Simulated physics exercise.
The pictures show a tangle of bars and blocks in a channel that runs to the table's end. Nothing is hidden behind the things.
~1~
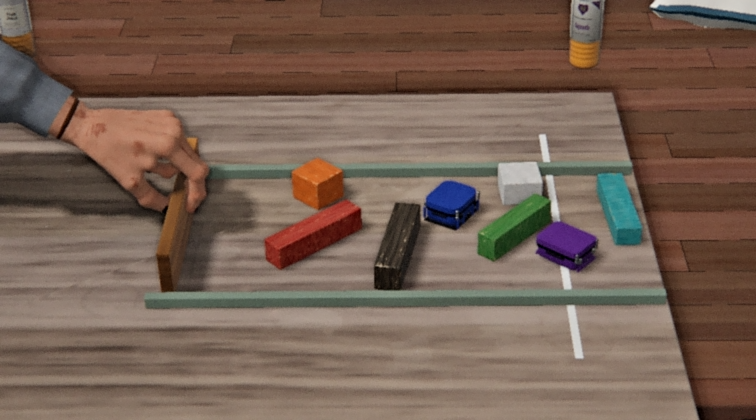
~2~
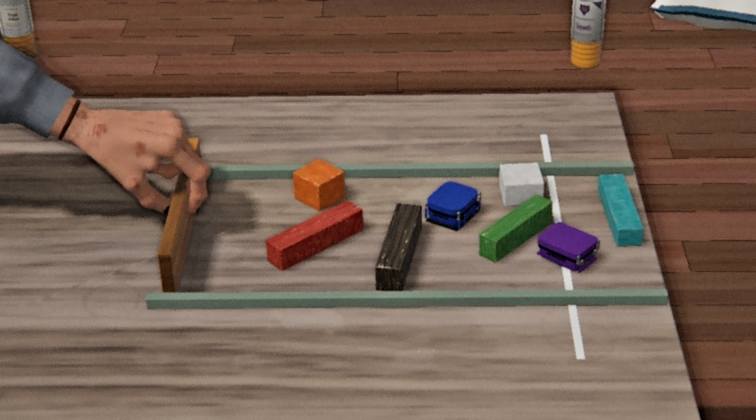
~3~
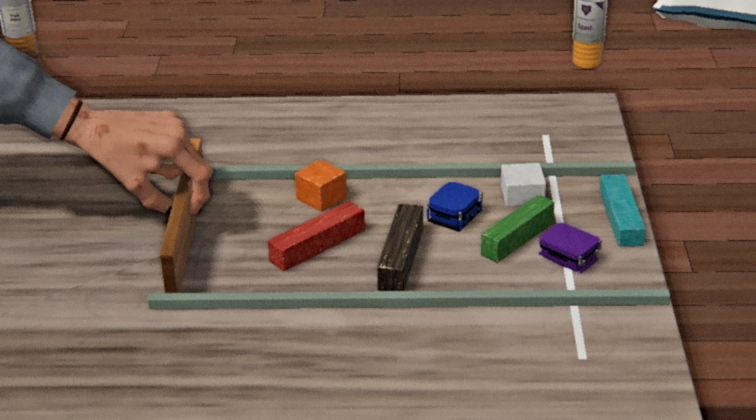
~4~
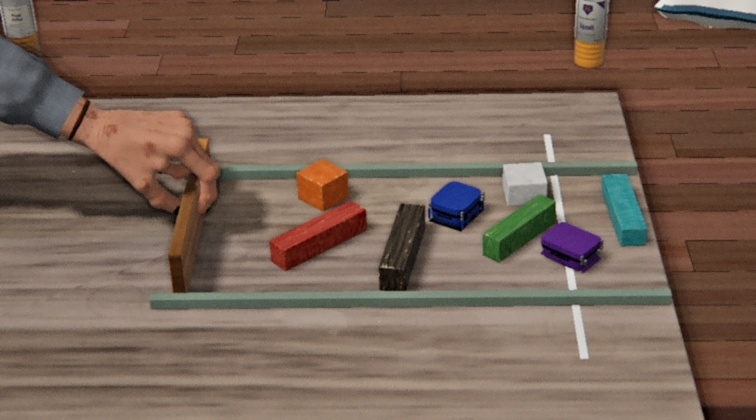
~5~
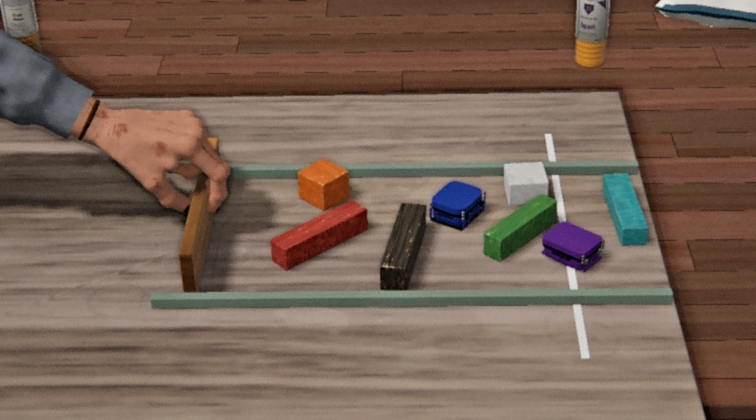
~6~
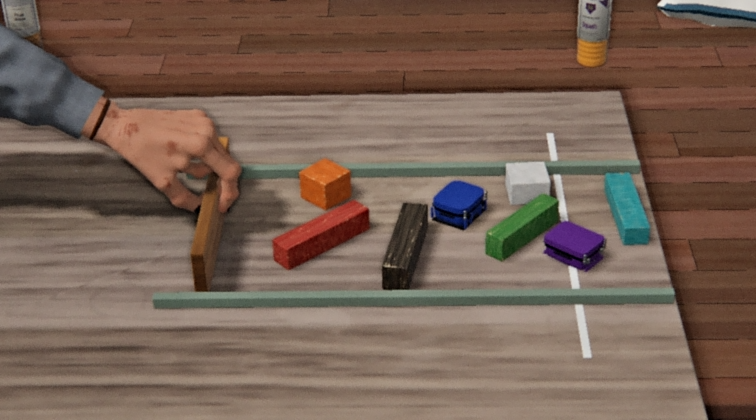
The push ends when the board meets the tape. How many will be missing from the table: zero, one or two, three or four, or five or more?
The number that fall off is one or two.
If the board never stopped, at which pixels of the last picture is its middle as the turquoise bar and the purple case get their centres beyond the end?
For the turquoise bar at (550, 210), for the purple case at (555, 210).
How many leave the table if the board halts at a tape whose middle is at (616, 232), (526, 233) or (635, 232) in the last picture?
In that order 5, 0 and 6.
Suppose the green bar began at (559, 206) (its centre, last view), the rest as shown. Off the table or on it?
From there it stays on.
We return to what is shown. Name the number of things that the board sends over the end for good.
It comes to 2.
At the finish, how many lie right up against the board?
It touches 2.
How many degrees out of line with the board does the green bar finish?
Near 15 degrees.
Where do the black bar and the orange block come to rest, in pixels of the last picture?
First (609, 245), then (577, 173).
Soon after, none off yet; turquoise bar at rest near (627, 208); purple case at rest near (574, 247); white block at rest near (528, 183).
Then, none off yet; turquoise bar at rest near (628, 208); purple case moved about its own width near (623, 248); white block moved about its own width near (570, 177).
At rest, the number that fall off is one or two; fallen, purple case and turquoise bar.
